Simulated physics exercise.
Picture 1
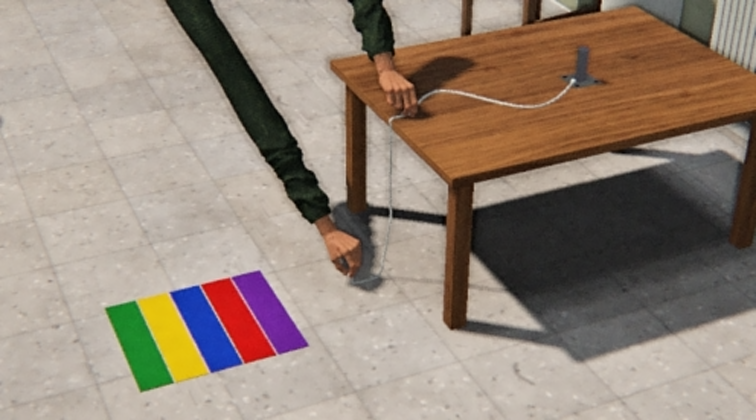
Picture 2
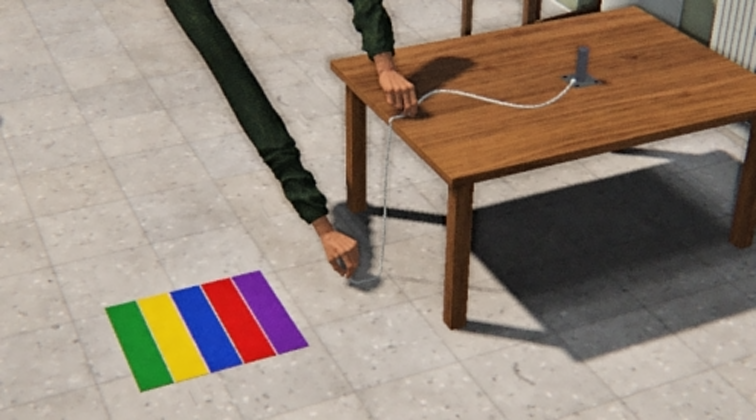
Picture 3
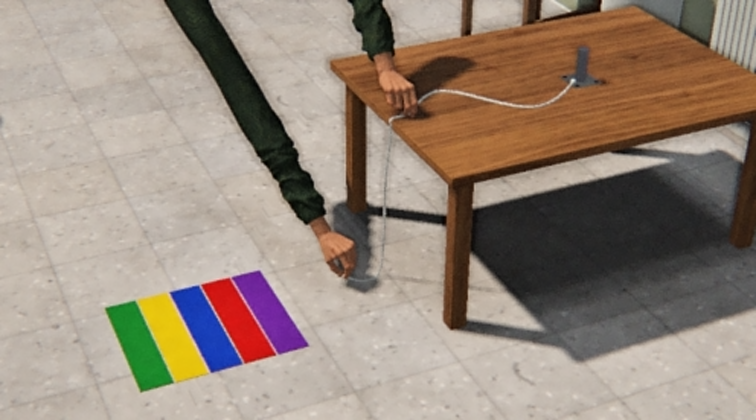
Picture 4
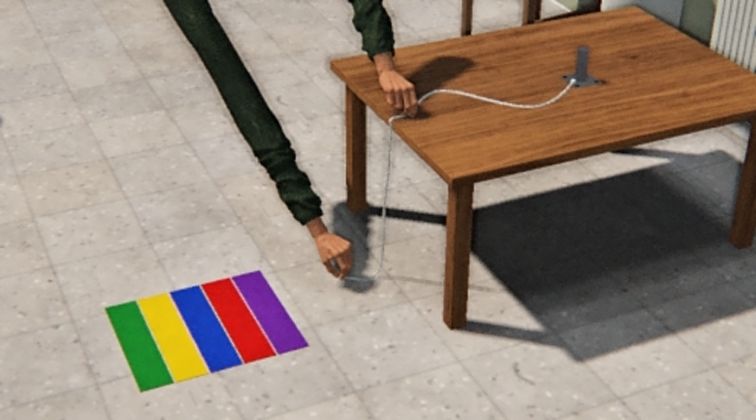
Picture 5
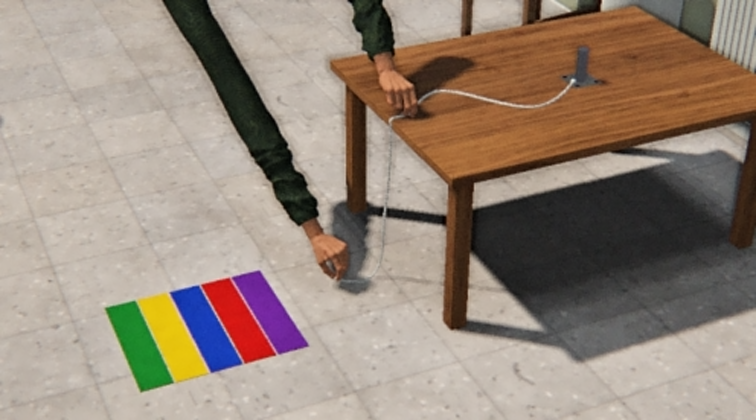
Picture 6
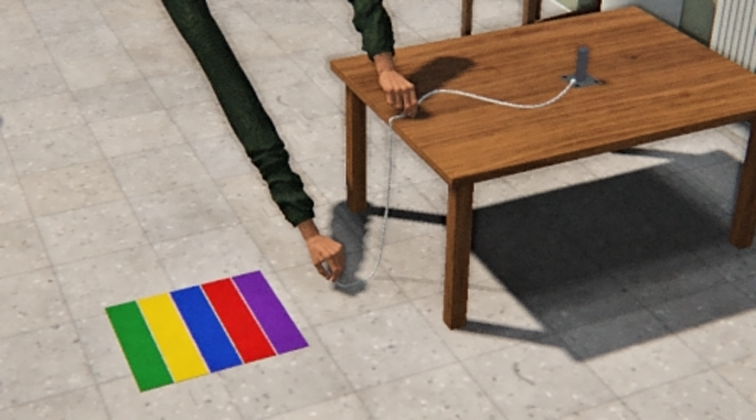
The clip opens on one hand pinning a white shoelace at the edge of a wooden table while another, near the floor, holds its hanging end beside a mat of coloured stripes. The lower hand then shifts slightly left with the end, while the upper hand stays still.
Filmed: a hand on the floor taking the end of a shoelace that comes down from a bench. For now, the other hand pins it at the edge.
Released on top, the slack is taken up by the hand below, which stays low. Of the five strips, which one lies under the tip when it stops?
The yellow strip.
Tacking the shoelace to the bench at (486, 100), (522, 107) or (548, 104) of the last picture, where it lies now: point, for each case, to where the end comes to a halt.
Try one gives (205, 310), try two (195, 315), and try three (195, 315).
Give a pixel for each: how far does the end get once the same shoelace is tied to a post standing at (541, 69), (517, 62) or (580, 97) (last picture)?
About (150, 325), (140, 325) and (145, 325).
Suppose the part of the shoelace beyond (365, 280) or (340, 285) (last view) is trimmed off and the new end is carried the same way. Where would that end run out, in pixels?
First (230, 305), then (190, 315).
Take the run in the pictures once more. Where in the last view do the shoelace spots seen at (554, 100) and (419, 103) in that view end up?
I'd say about (530, 90) for one and about (385, 125) for the other.
A little later, end near (240, 302); over red.
Next, end near (197, 313); over blue.
When it is tight, end near (172, 319); over yellow. It gets as far as the yellow strip.
